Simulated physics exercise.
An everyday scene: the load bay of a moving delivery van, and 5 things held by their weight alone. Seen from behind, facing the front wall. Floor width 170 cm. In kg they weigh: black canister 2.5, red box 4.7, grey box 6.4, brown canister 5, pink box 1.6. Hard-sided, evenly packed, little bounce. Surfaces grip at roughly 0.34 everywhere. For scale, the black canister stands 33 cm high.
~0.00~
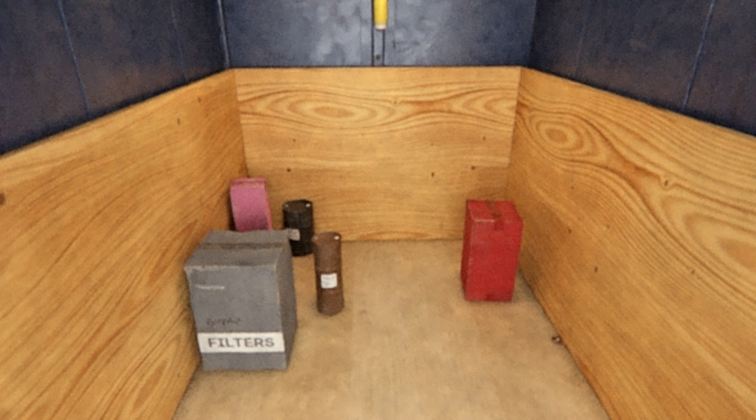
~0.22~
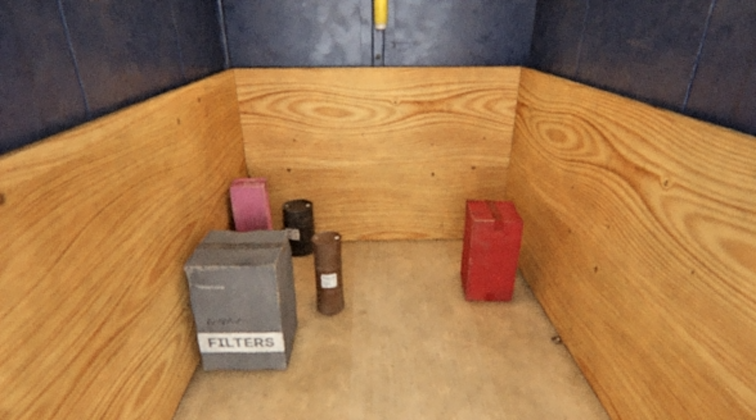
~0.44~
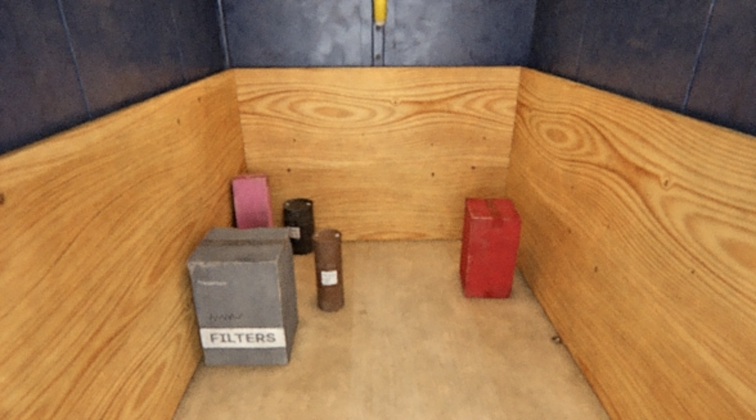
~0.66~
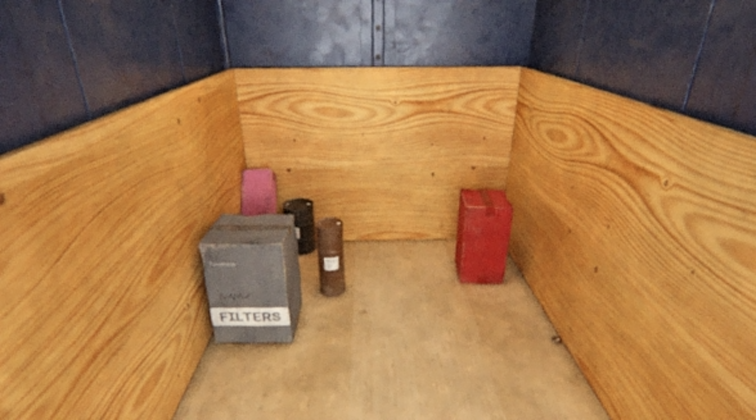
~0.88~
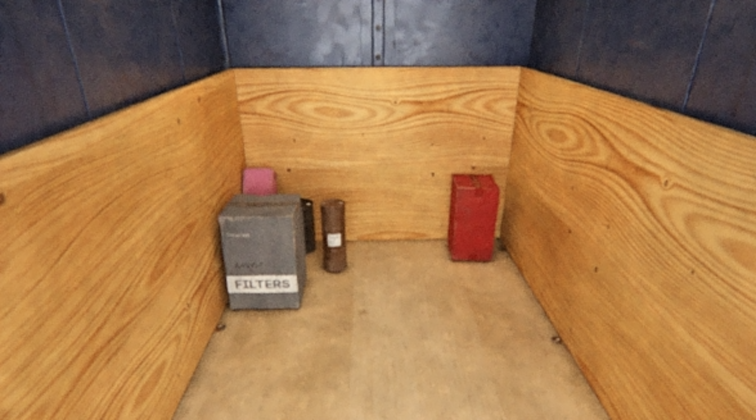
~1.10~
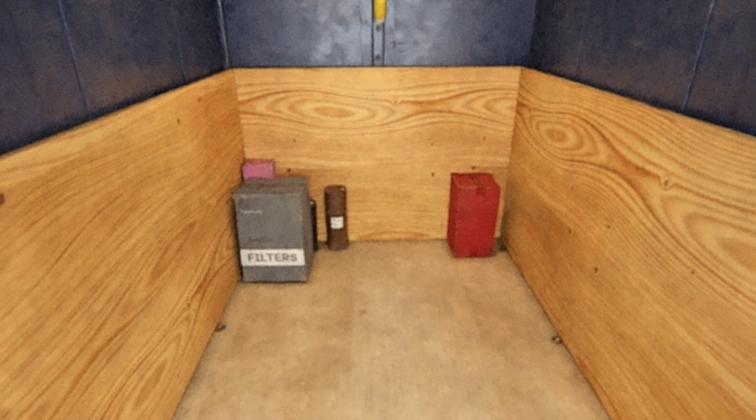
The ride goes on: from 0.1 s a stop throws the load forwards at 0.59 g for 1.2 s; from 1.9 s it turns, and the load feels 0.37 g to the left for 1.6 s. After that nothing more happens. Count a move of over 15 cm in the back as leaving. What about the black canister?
The black canister keeps its place.
After 1.20 s, force 0.24 g forwards; black canister slid 6 cm near (308, 227); brown canister slid 68 cm; grey box slid 70 cm.
After 2.60 s, force 0.37 g left; black canister slid 3 cm near (304, 227); brown canister slid 68 cm; red box slid 47 cm.
After 2.90 s, force 0.37 g left; black canister slid 3 cm near (298, 227); brown canister slid 69 cm; red box slid 48 cm.
After 3.30 s, force 0.30 g left; black canister slid 3 cm near (297, 227); red box slid 52 cm; brown canister slid 69 cm.
At rest (4.0 s), not toppled but over 15 cm from the start, red box, grey box, brown canister and pink box; the last one in place, give or take 15 cm. In the last view, black canister near (297, 227).
